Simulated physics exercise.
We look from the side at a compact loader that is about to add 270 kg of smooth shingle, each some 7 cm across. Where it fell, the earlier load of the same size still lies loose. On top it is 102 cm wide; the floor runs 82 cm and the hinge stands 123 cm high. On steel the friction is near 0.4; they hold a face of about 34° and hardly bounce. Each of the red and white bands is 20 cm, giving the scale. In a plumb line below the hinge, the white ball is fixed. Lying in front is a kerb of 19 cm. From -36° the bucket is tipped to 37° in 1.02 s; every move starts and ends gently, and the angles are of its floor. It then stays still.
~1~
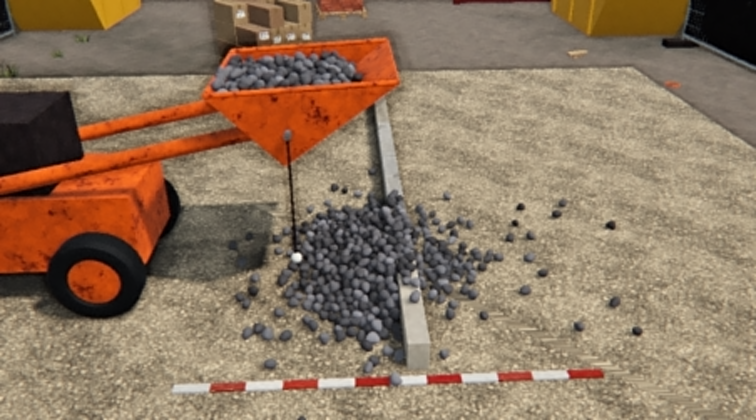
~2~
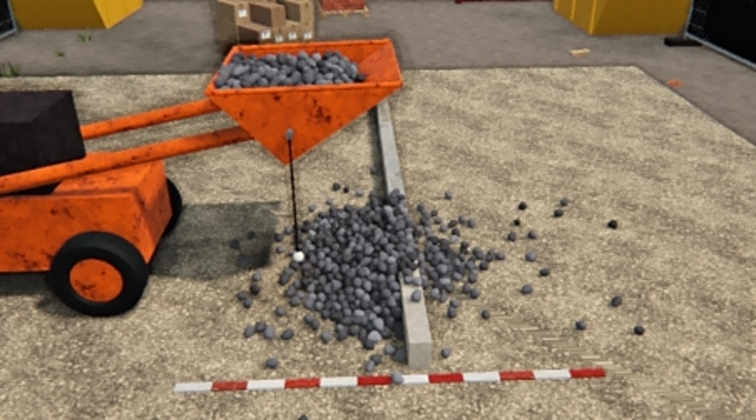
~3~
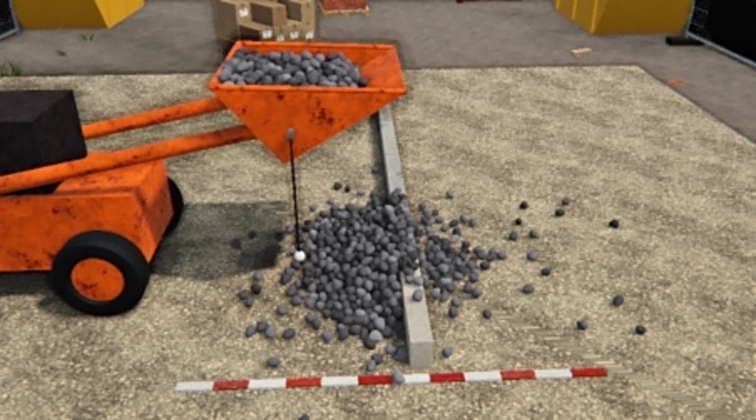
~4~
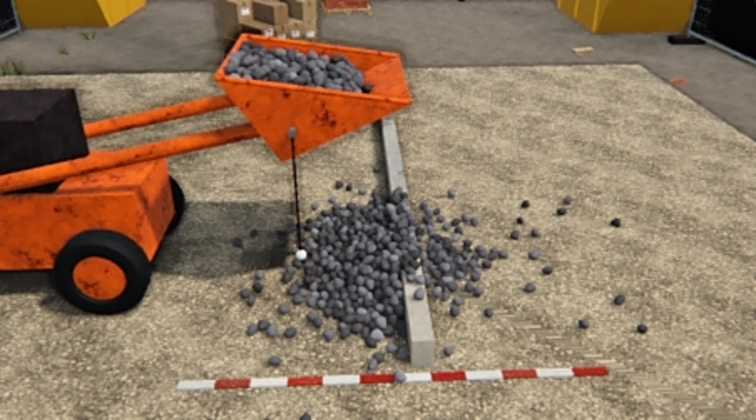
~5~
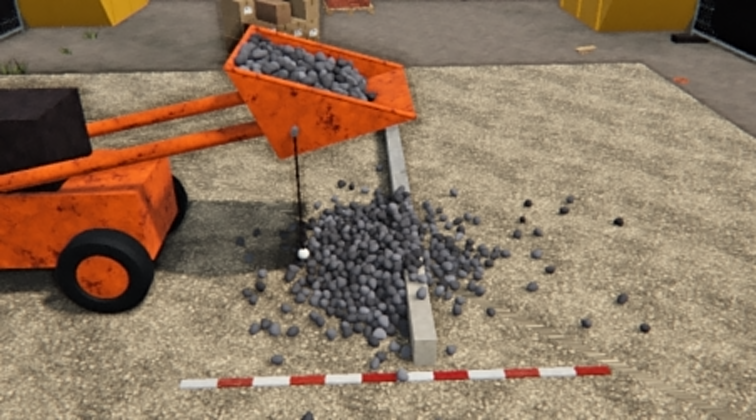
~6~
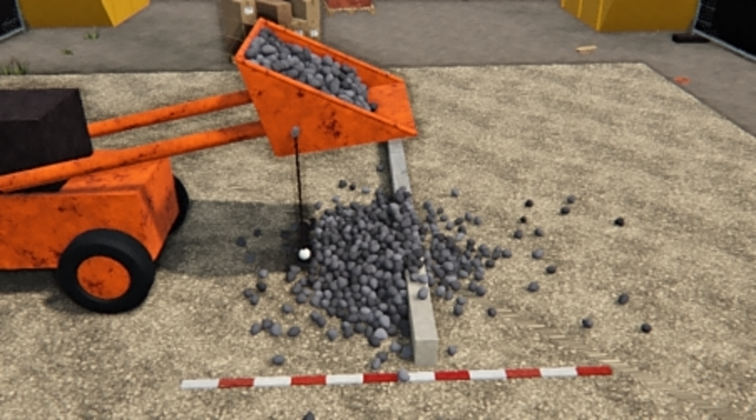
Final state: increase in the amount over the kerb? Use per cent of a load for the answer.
About 94 %.
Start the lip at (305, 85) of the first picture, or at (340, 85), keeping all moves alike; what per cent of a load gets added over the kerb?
Near 10 in a hundred first, near 35 in a hundred second.
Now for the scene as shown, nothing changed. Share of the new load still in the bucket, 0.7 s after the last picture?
It holds some 60 percent.
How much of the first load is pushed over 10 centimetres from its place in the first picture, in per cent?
Roughly 10 % of them.
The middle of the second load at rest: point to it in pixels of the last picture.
Roughly pixel (477, 254) in the last view.
Then, 0.3 s after the last picture the floor is at 25°; in per cent of one load, 100 in the bucket, 85 on this side of the kerb, 15 over the kerb; the foremost stones are at (582, 246).
Then, 0.7 s after the last picture the floor is at 37°; in per cent of one load, 60 in the bucket, 117 on this side of the kerb, 24 over the kerb; the foremost stones are at (582, 246).
Then, 1.0 s after the last picture the floor is at 37°; in per cent of one load, 12 in the bucket, 109 on this side of the kerb, 79 over the kerb; the foremost stones are at (582, 246).
Then, 3.5 s after the last picture the floor is at 37°; in per cent of one load, 0 in the bucket, 91 on this side of the kerb, 109 over the kerb; the foremost stones are at (640, 247). Net gain over the kerb, 94.
